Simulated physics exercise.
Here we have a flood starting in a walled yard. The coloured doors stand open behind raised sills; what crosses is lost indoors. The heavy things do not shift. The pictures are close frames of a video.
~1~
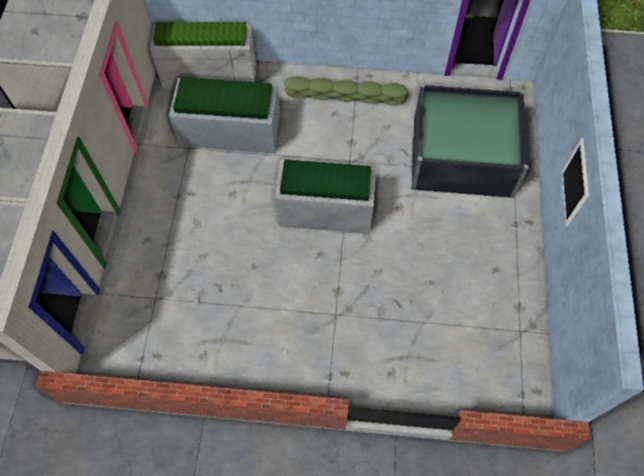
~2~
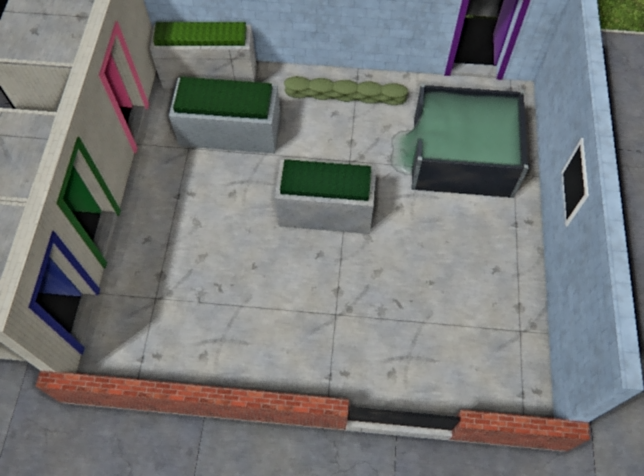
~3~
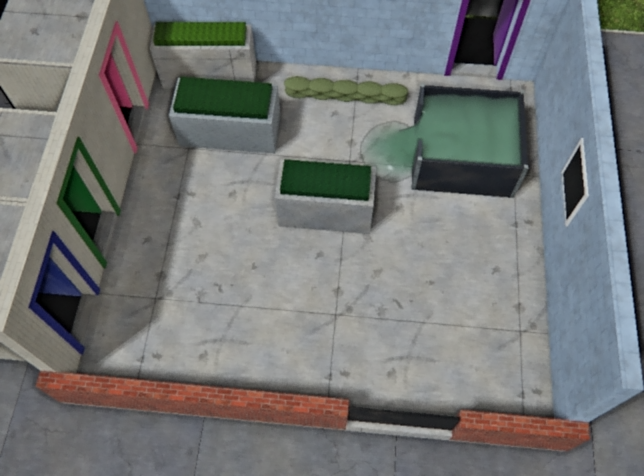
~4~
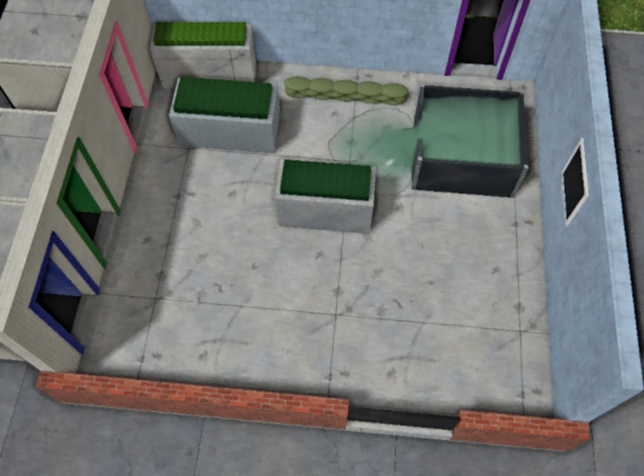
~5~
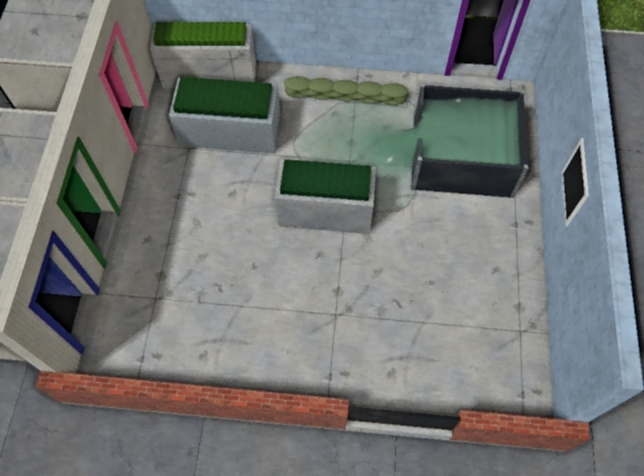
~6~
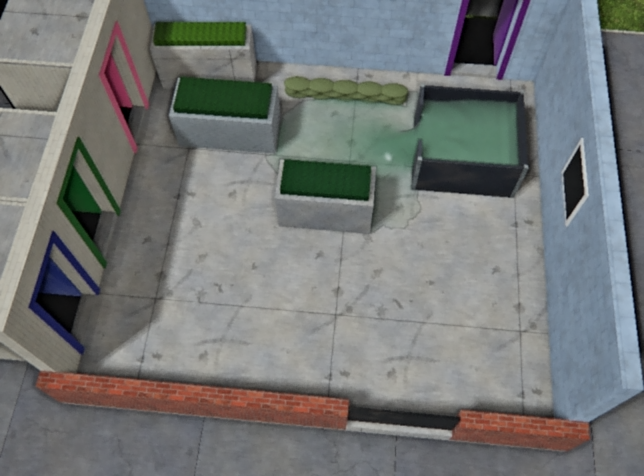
In this clip, still green water sits in a dark tank in a walled yard with coloured doorways, then pours out through a gap in the tank's left side and spreads leftward across the paving between the planters and low bushes.
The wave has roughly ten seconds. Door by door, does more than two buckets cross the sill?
One by one: The green door holds within the limit; the purple door holds within the limit; the blue door floods; the pink door floods.
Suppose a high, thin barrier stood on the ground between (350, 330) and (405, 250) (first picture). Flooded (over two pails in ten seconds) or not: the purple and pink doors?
One by one: Purple door is under; pink door lets more in.
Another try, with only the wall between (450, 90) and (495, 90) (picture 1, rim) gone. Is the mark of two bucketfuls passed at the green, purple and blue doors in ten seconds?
Green door lets less in; purple door goes over; blue door is under.
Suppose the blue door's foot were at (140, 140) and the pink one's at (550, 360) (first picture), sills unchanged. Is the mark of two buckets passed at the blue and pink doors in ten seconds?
Then: Blue door goes over; pink door stays under.
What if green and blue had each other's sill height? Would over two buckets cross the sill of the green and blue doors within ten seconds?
One by one: Green door takes more, blue door holds.
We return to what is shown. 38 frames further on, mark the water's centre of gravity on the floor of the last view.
At about (295, 185).
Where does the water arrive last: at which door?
The purple-painted one.
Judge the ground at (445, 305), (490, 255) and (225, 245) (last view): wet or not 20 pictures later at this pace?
In that order: Not flooded, clear, wet.
A moment on, water covers 20 % of the floor; the green door not reached, the purple door not reached, the blue door not reached, the pink door not reached.
Next, water covers 30 % of the floor; the green door wet at the sill, nothing in, the purple door not reached, the blue door not reached, the pink door wet at the sill, nothing in.
Then, water covers 40 % of the floor; the green door wet at the sill, nothing in, the purple door not reached, the blue door wet at the sill, nothing in, the pink door over two buckets in.
Later, water covers 55 % of the floor; the green door wet at the sill, nothing in, the purple door wet at the sill, nothing in, the blue door under two buckets in, the pink door over two buckets in.
In the end, water covers 90 % of the floor; the green door wet at the sill, nothing in, the purple door wet at the sill, nothing in, the blue door over two buckets in, the pink door over two buckets in.
